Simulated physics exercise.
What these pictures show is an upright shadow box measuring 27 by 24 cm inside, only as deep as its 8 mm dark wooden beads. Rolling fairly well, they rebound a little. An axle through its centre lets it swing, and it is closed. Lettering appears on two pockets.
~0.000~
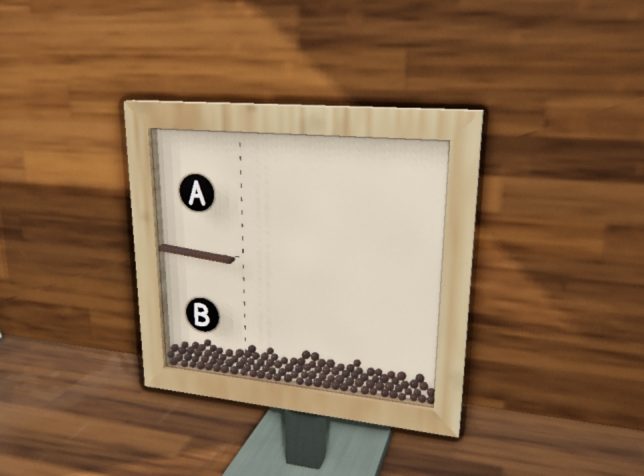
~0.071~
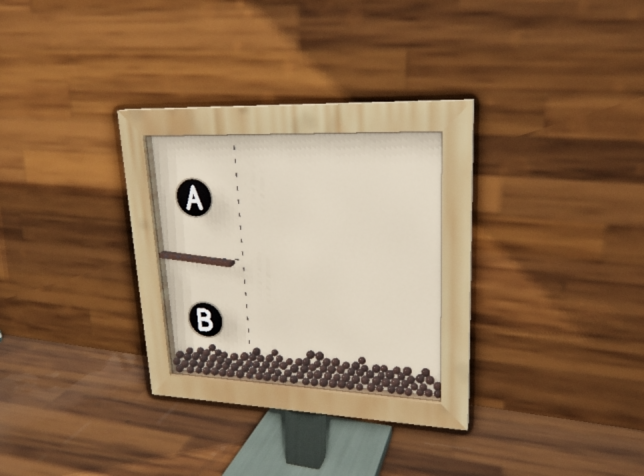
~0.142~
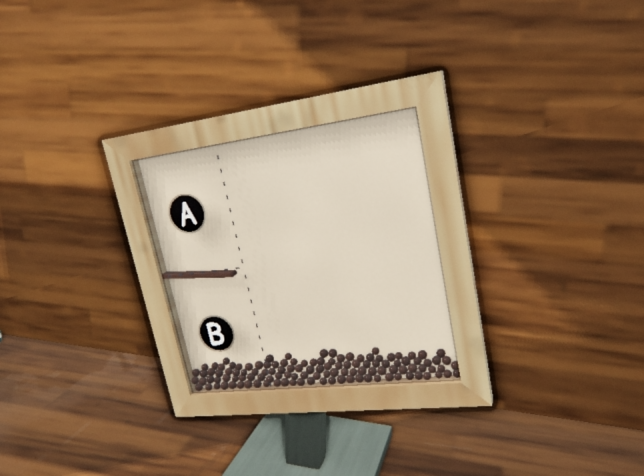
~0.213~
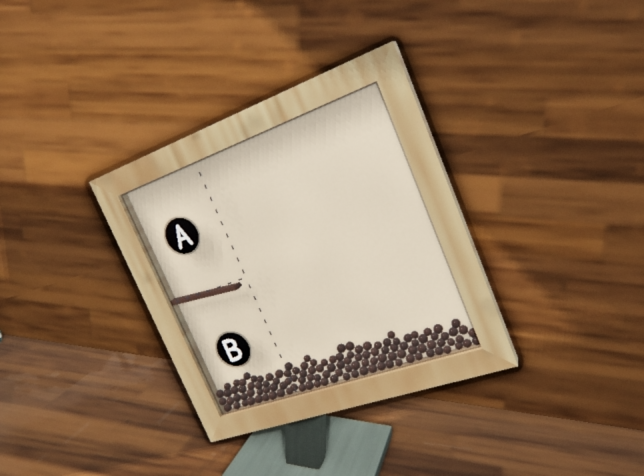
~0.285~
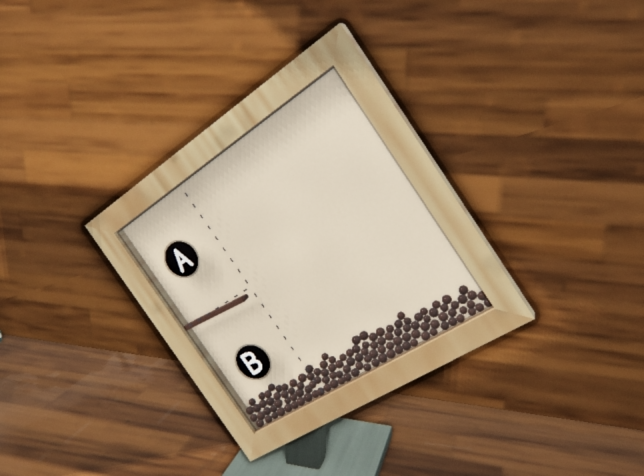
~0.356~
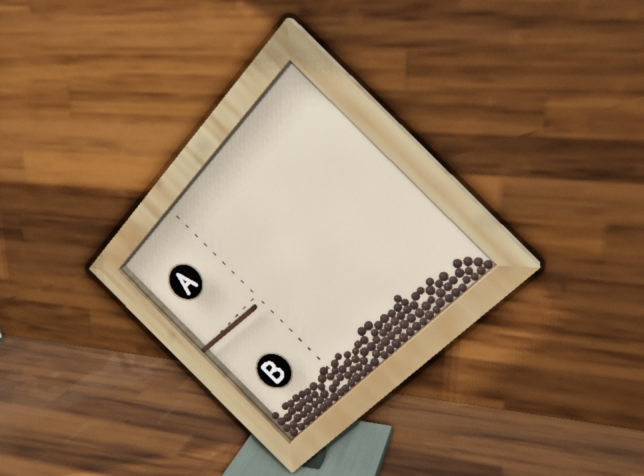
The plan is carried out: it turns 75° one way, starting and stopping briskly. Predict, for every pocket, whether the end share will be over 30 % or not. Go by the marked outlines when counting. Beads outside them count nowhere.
Pocket A: Not over; pocket B: Over.
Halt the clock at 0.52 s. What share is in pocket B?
50 per cent.
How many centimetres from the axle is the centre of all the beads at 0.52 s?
About 8 cm right and 7 cm below.
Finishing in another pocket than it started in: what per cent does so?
Close to 65 in a hundred.
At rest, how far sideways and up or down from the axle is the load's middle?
Right: About 4 cm; below: About 11 cm.
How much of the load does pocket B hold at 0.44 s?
Roughly 40 per cent of it.
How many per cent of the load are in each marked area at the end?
In the end: Pocket A 0, pocket B 95.
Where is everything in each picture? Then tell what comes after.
In the first frame, level; about 120 beads; load centre (294, 370); top bead (306, 355); A (197, 193), B (203, 315).
In the second frame, turned 3° anticlockwise; load centre (299, 370); top bead (362, 361).
In the third frame, turned 12° anticlockwise; load centre (315, 371); top bead (441, 353); wall ends (233, 274).
In the fourth frame, turned 24° anticlockwise; load centre (336, 368); top bead (456, 323).
In the fifth frame, turned 36° anticlockwise; load centre (355, 360); top bead (463, 290).
In the sixth frame, turned 48° anticlockwise; load centre (369, 351); top bead (478, 262); A (186, 282), B (274, 371).
By 0.44 s, it stands 62° anticlockwise; the beads' middle is 8 cm right of and 7 cm below the centre; B 40 %.
By 0.52 s, it stands 72° anticlockwise; the beads' middle is 8 cm right of and 7 cm below the centre; B 50 %.
By 0.59 s, it stands 75° anticlockwise; the beads' middle is 7 cm right of and 8 cm below the centre; B 65 %.
Settled by 1.5 s, it stands 75° anticlockwise; A 0 %, B 95 %, elsewhere 5 %.
